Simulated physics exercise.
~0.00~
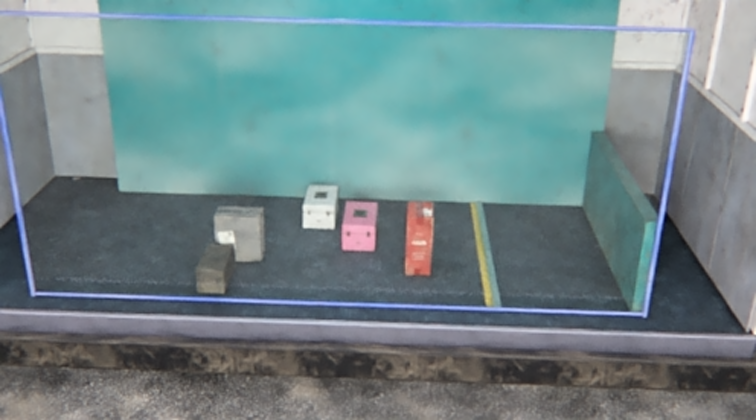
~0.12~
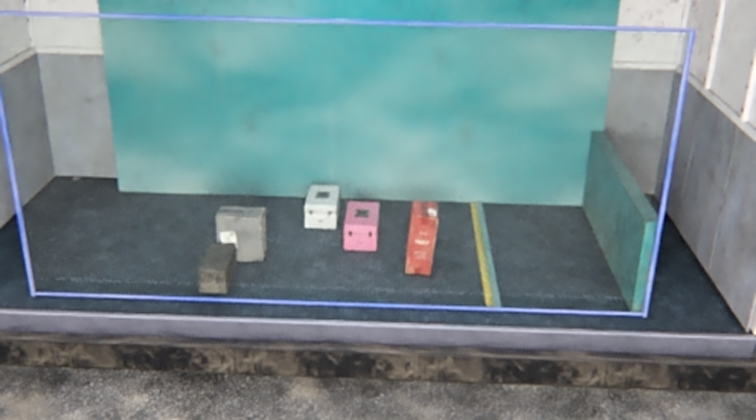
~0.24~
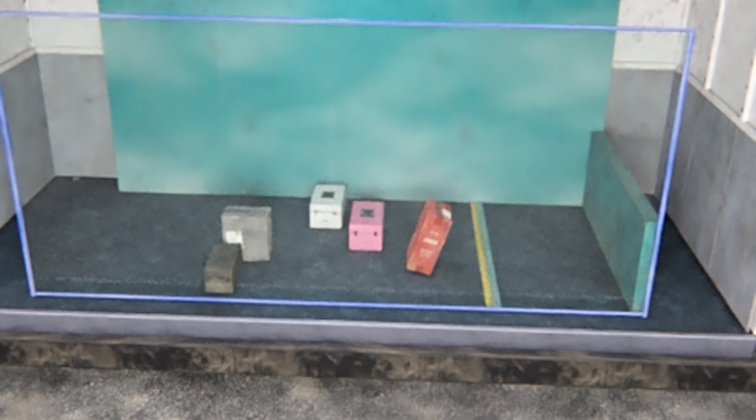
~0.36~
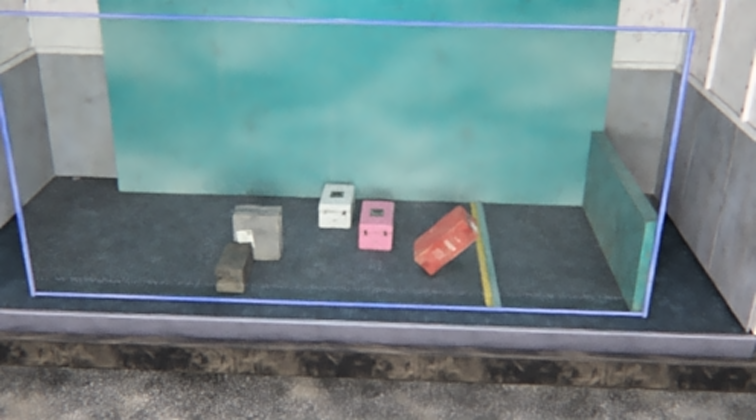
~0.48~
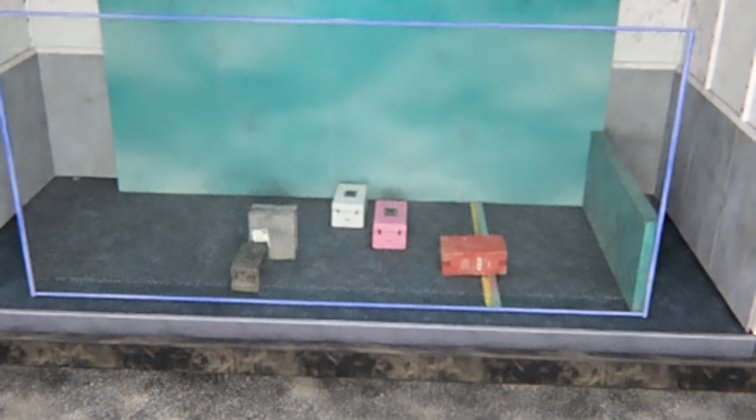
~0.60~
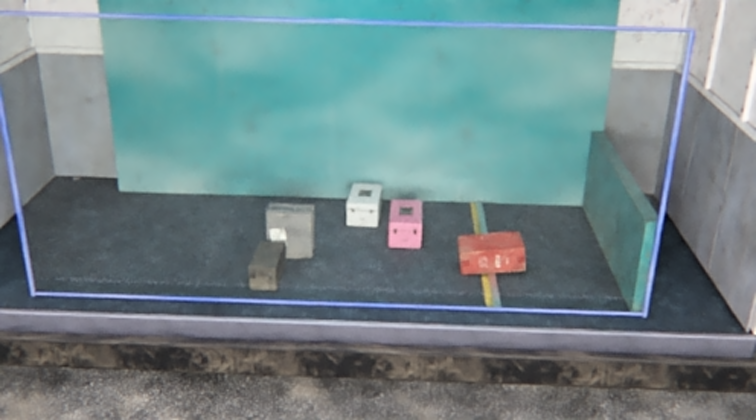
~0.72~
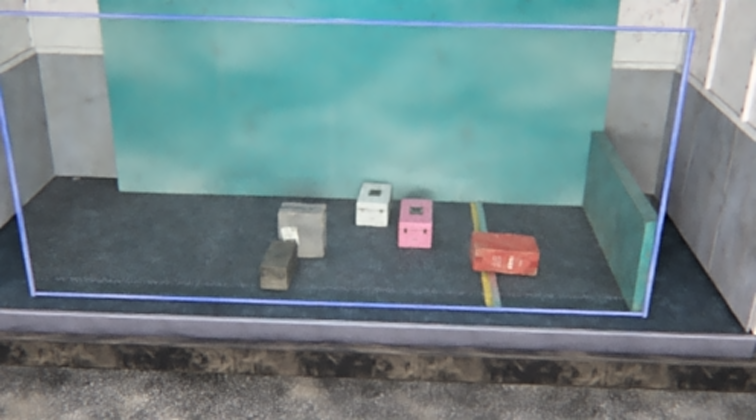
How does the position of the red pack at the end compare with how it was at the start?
The red pack stands upright at the start, but by the end it is lying on its side.
